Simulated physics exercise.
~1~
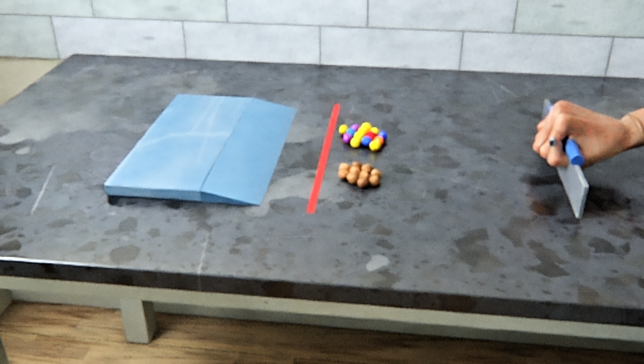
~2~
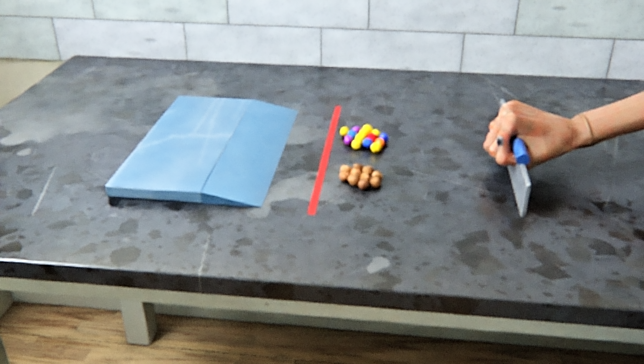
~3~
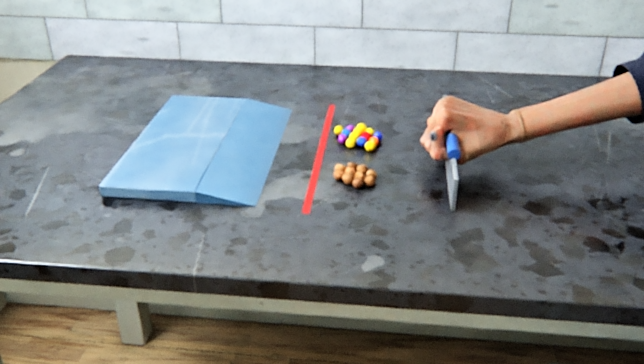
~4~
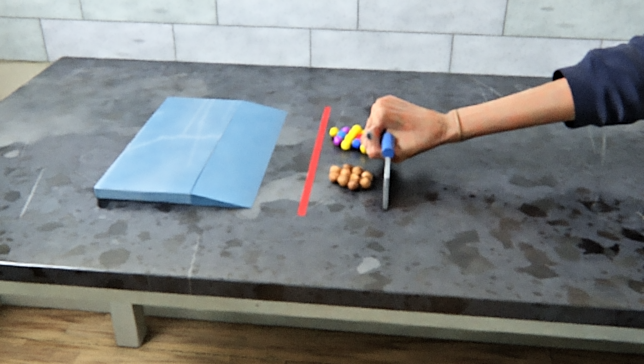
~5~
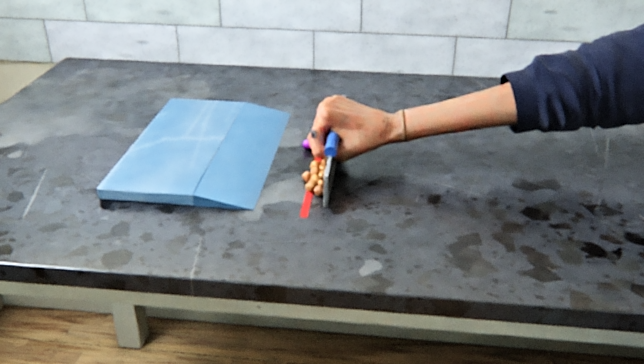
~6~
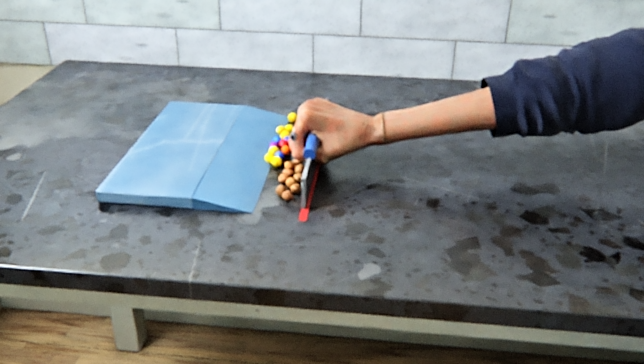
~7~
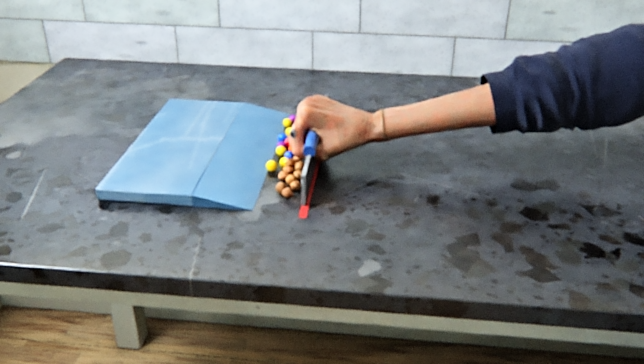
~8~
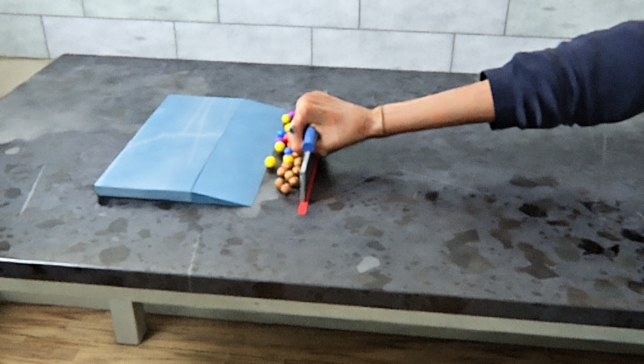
A hand slides a scraper left, pushing two bead clusters over red tape toward a blue ramp.
